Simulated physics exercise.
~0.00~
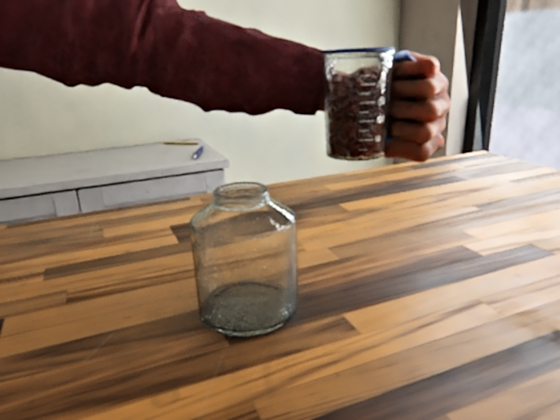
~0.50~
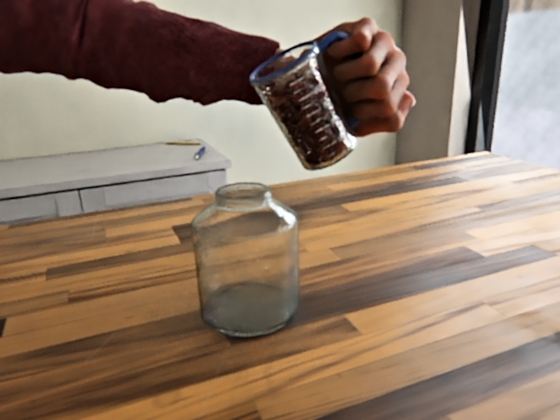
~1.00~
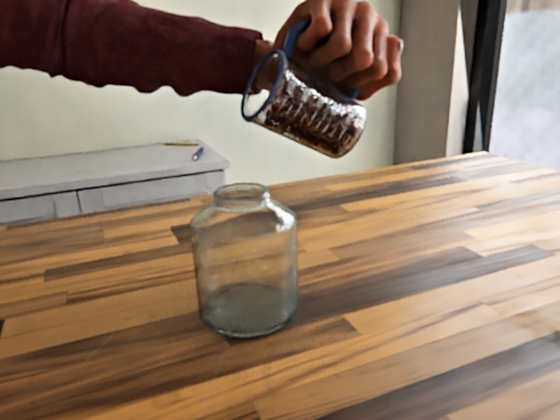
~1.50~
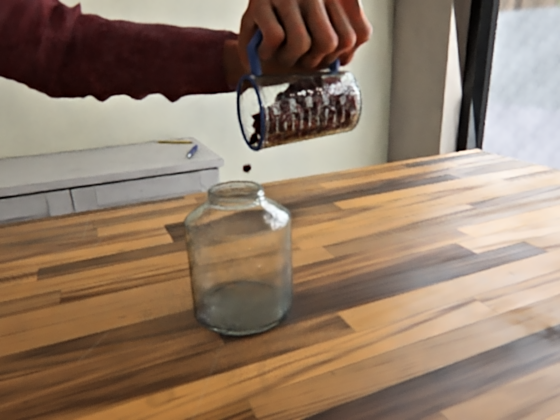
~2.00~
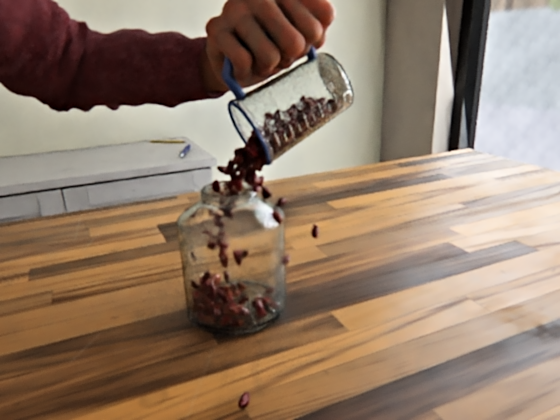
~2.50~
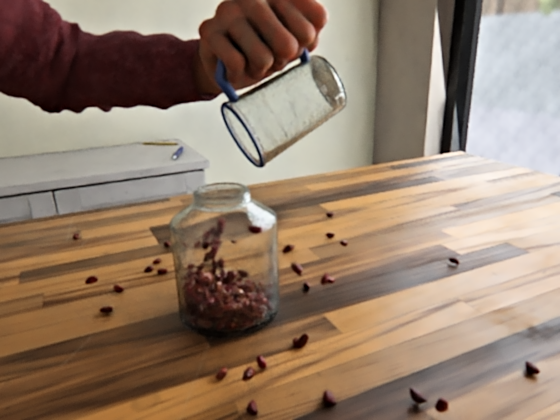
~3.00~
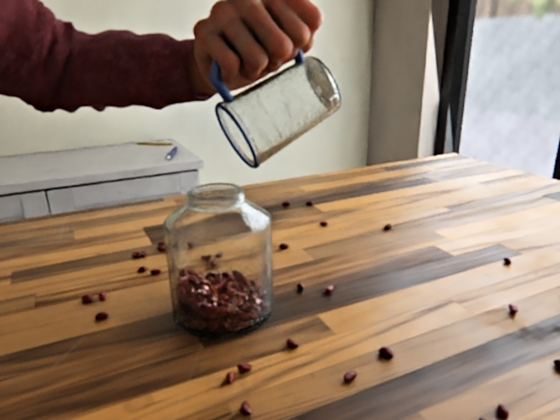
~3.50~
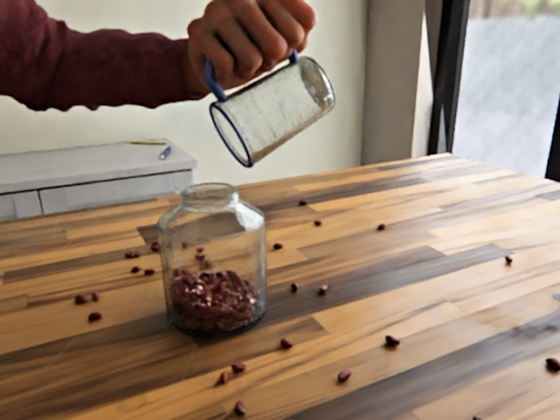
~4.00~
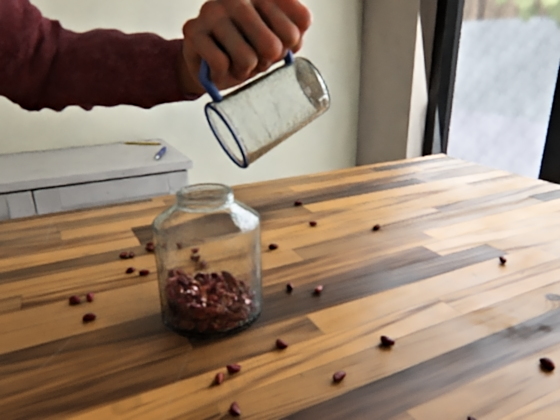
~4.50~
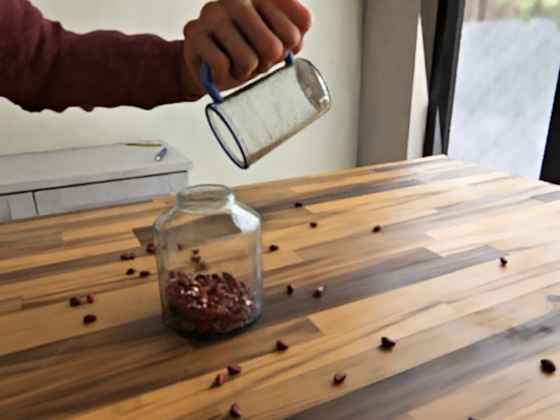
A hand in a dark red sleeve tipped a clear cup of red kidney beans over a glass jar on a striped wooden table, emptying it quickly, and most beans landed in the jar while the others bounced and scattered across the tabletop.
